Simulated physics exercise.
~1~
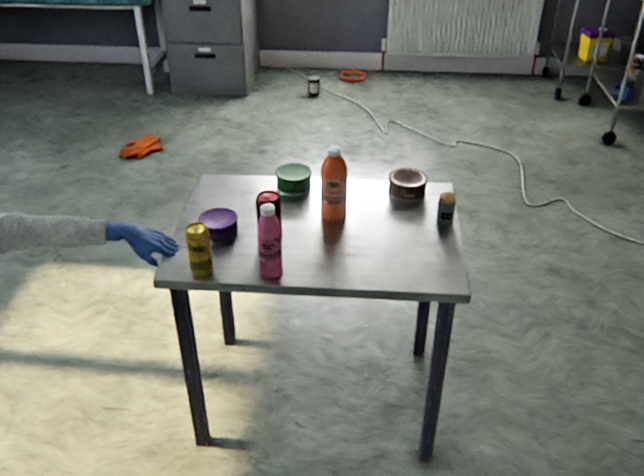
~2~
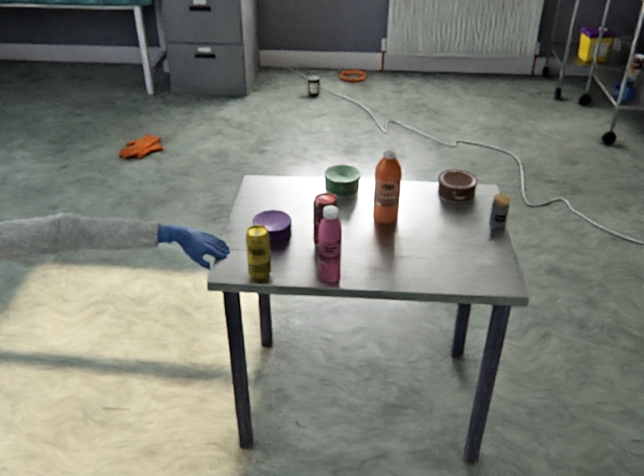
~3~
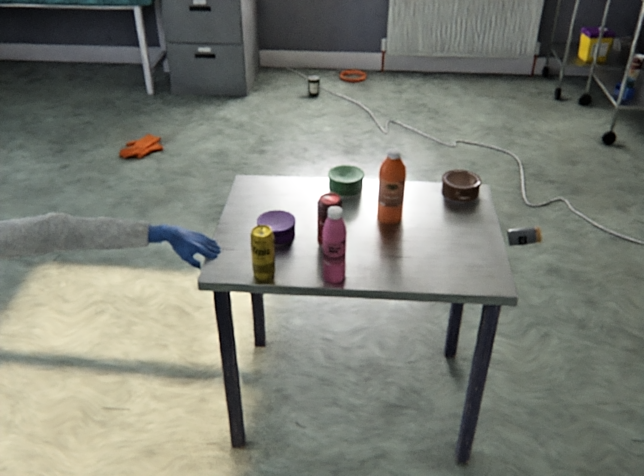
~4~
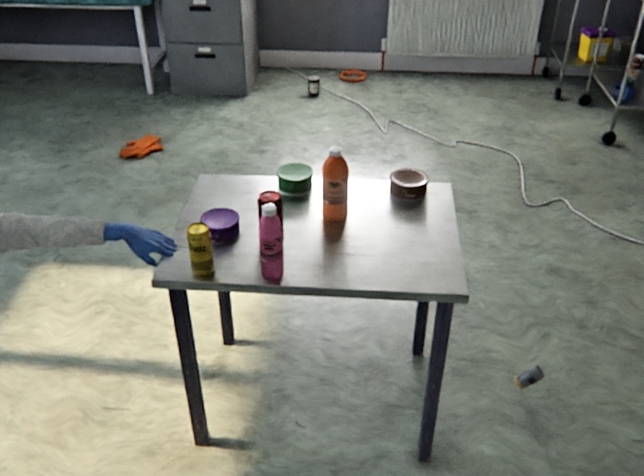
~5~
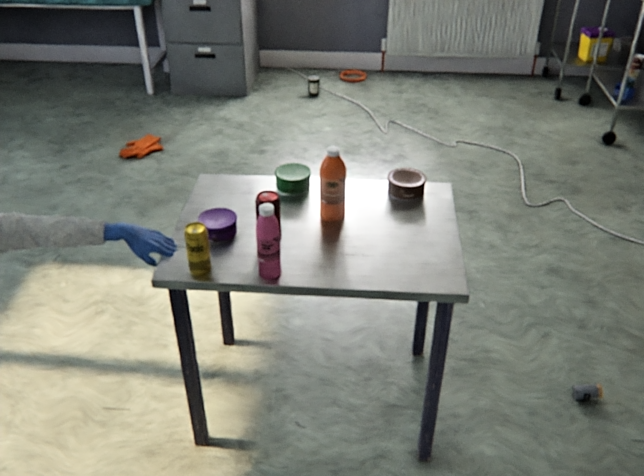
A blue-gloved hand in a grey sleeve holds the left edge of a light metal table, seen from slightly above in a room with a grey-green floor, cabinet and radiator behind. On the table stand a yellow can, a red can, a pink bottle and a tall orange bottle, with purple, green and brown tubs and a small grey shaker near the right edge. The hand moves the table right, then back left, and the shaker tips off the right side. It drops to the floor and ends lying on its side farther right, while everything else stays on the table, the bottles and cans upright.
